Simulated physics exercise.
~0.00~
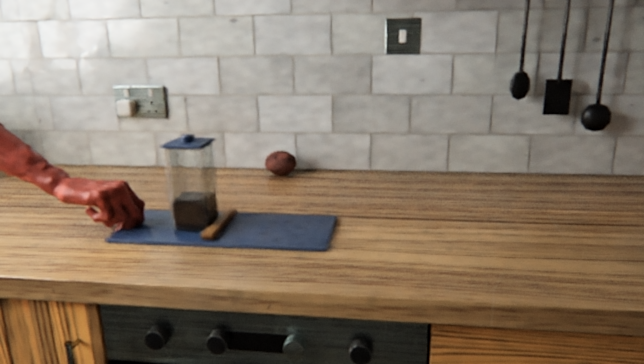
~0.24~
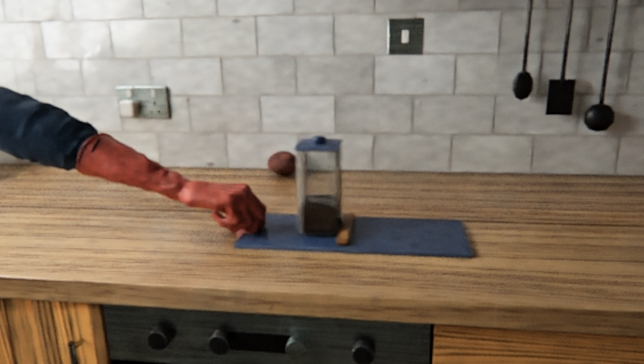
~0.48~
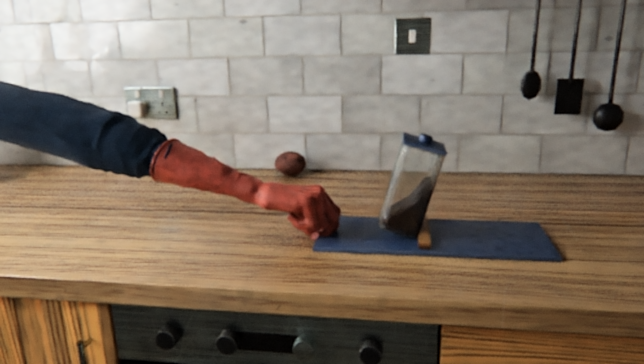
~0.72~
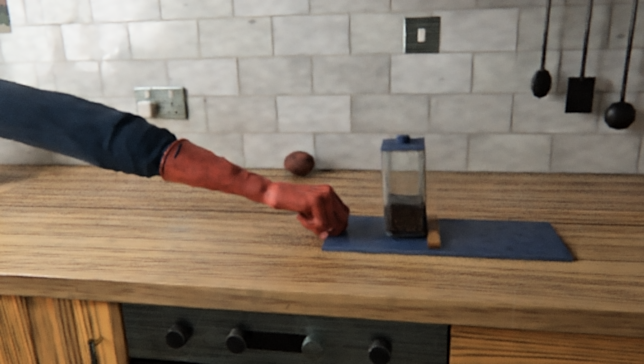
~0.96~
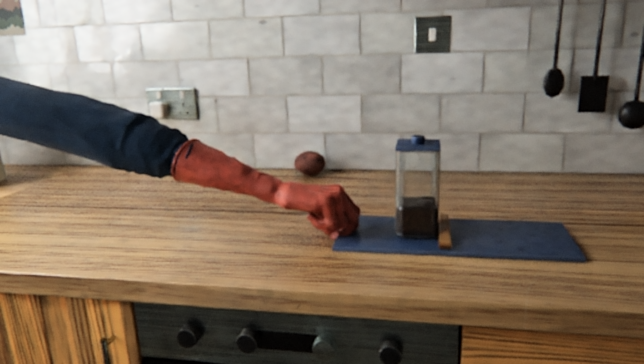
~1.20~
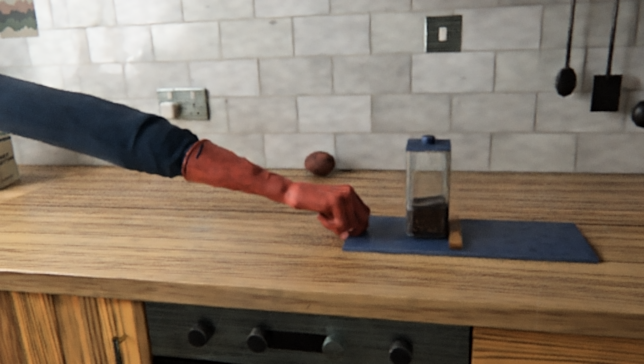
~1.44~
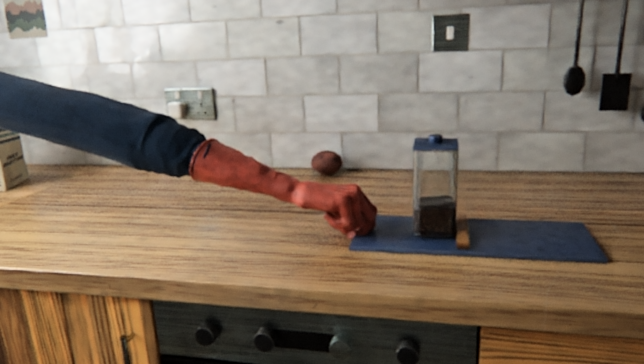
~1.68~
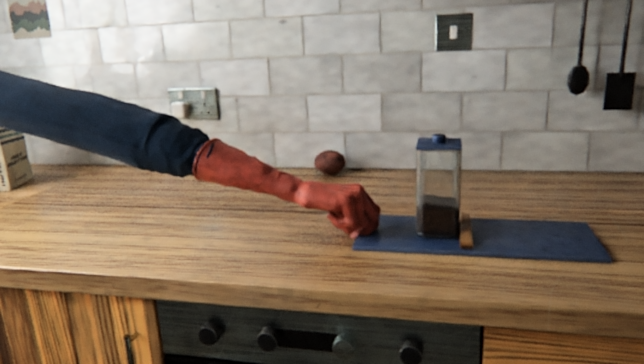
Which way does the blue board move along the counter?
The blue board moves to the right along the counter.
